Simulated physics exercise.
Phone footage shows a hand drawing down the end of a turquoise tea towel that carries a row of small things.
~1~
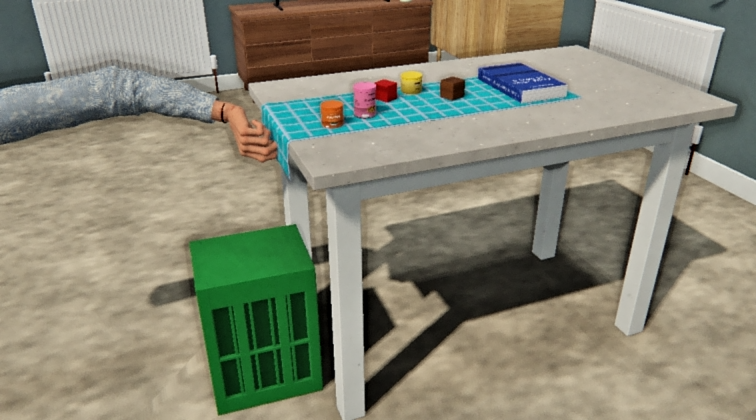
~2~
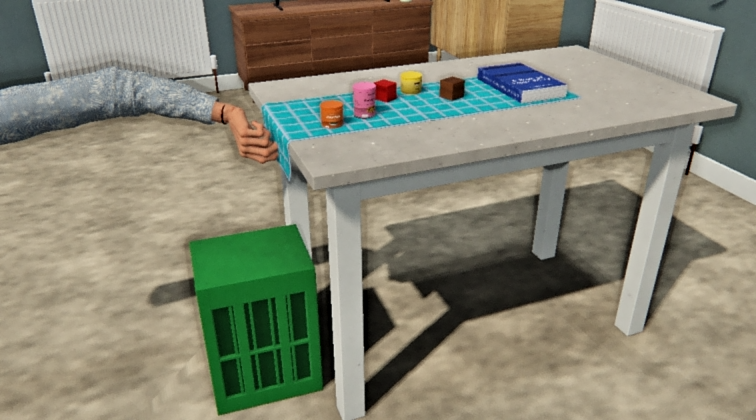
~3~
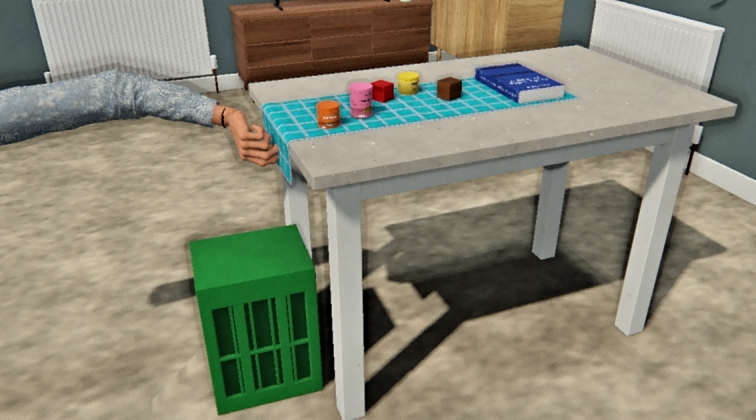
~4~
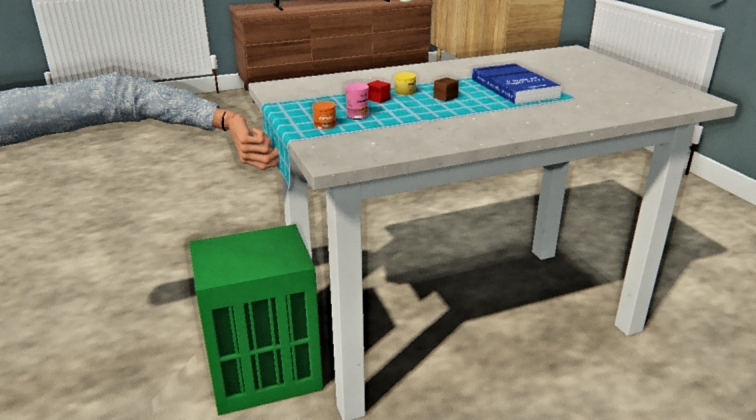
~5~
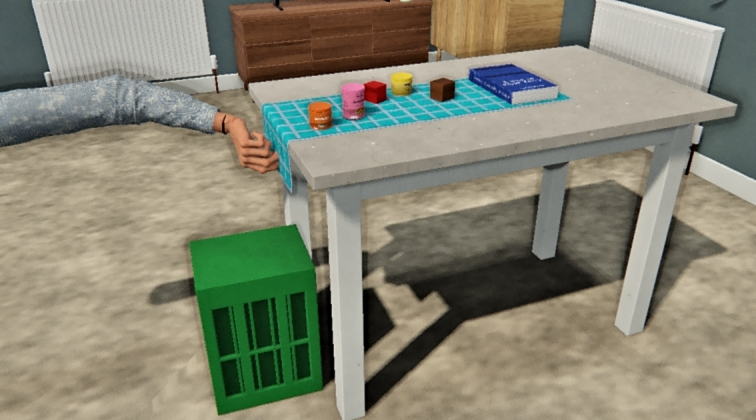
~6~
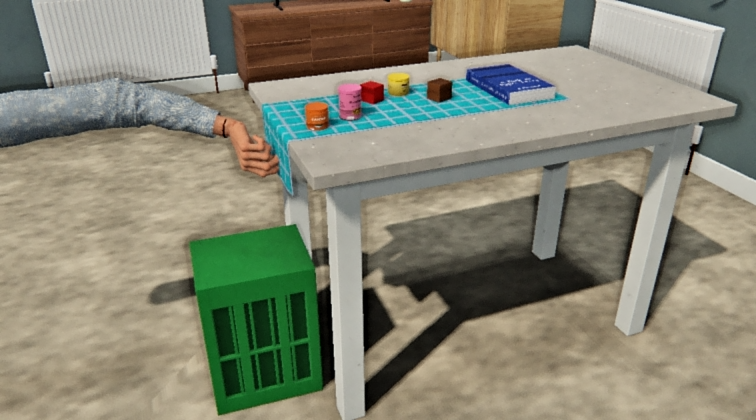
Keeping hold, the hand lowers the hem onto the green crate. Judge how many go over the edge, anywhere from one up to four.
The answer is two.
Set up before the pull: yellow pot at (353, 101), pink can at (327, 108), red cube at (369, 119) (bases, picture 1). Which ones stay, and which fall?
Yellow pot: Lost. Pink can: Lost. Red cube: Lost.
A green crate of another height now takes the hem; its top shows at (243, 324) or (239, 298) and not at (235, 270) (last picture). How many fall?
Then 4, then 3.
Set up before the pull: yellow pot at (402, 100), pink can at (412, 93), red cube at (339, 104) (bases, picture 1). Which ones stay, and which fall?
Result - the yellow pot stays put, the pink can stays put, and the red cube comes off.
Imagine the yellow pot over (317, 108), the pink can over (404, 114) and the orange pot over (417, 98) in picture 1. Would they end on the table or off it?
Here's the result: The yellow pot leaves the top, the pink can remains in place and the orange pot remains in place.
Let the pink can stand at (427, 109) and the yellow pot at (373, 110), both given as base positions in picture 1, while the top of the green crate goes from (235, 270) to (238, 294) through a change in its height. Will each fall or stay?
So the pink can stays there, and the yellow pot leaves.
Soon after, hem near (280, 205); orange pot gone.
After that, hem on the crate; orange pot and pink can gone.
In the end, hem on the crate; orange pot and pink can gone. It carries off two.
